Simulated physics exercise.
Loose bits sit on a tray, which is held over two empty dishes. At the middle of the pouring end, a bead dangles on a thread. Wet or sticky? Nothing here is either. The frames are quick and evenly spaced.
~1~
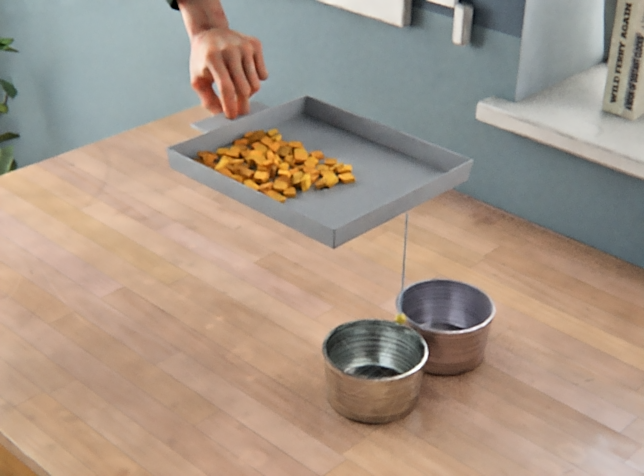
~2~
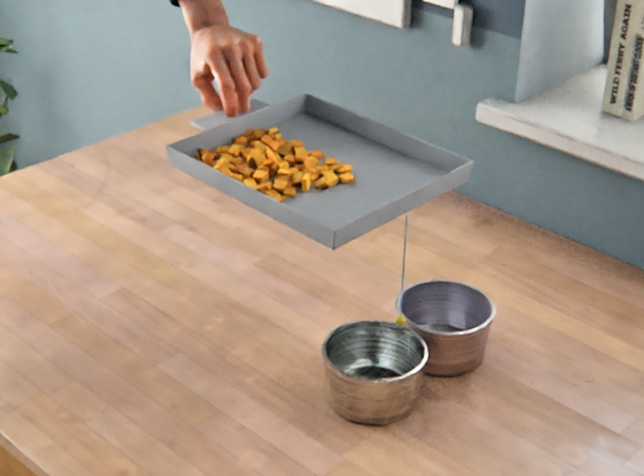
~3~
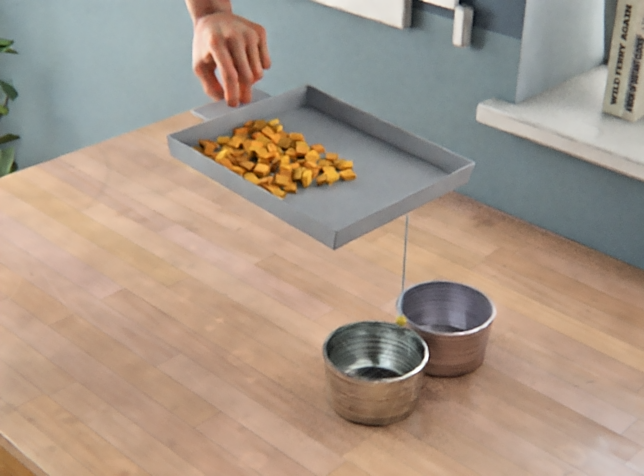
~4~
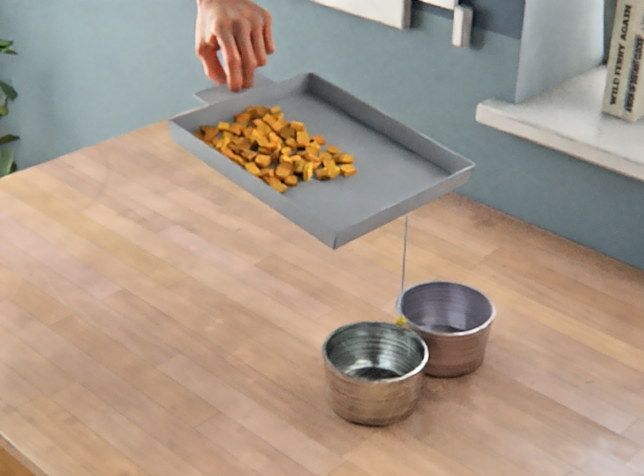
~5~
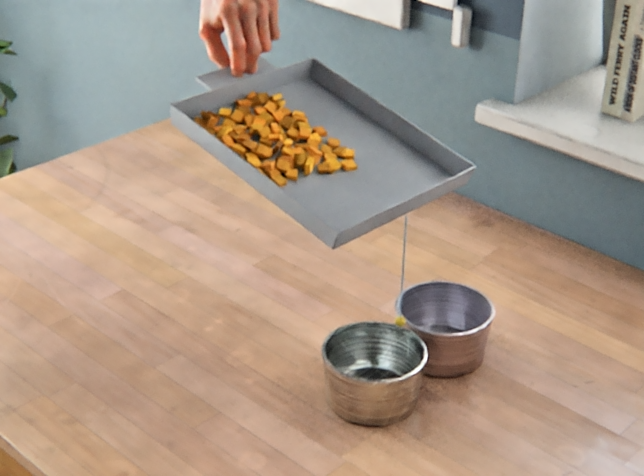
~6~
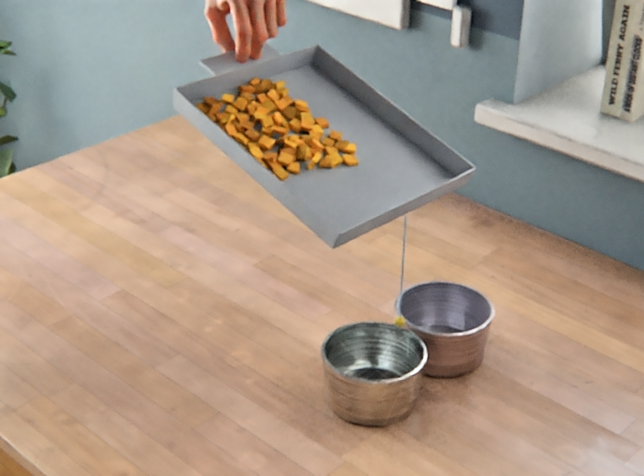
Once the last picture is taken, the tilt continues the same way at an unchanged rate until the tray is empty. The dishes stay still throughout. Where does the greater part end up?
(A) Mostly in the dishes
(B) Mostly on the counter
Answer: B.
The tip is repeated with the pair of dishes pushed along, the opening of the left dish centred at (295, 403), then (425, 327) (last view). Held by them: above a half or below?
At the first place the smaller part, at the second less than half.
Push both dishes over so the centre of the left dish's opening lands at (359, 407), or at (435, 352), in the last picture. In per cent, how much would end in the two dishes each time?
70 per cent the first time, 70 per cent the second time.
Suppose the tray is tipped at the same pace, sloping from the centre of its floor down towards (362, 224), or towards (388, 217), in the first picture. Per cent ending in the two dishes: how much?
About 40 %, then 30 %.
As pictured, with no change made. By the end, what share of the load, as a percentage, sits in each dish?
Left dish: Roughly 10 per cent; right dish: Roughly 10 per cent.
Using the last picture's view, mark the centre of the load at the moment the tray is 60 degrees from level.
I'd put it at about (393, 198).
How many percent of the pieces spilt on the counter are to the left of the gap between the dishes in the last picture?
Close to 20 %.
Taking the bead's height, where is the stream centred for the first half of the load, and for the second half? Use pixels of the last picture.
First part (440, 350), rest (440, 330).
Just after the last frame, tray tipped steeply; almost all on the tray; just a few in the air.
A moment on, tray tipped right over; the larger part on the tray; just a few in the left dish; just a few in the right dish; roughly a quarter outside both; just a few in the air.
Further on, tray tipped past a quarter turn; about a tenth in the left dish; about a tenth in the right dish; the larger part outside both; just a few in the air.
When it is over, tray tipped past a quarter turn; about a tenth in the left dish; about a tenth in the right dish; the larger part outside both; just a few in the air.
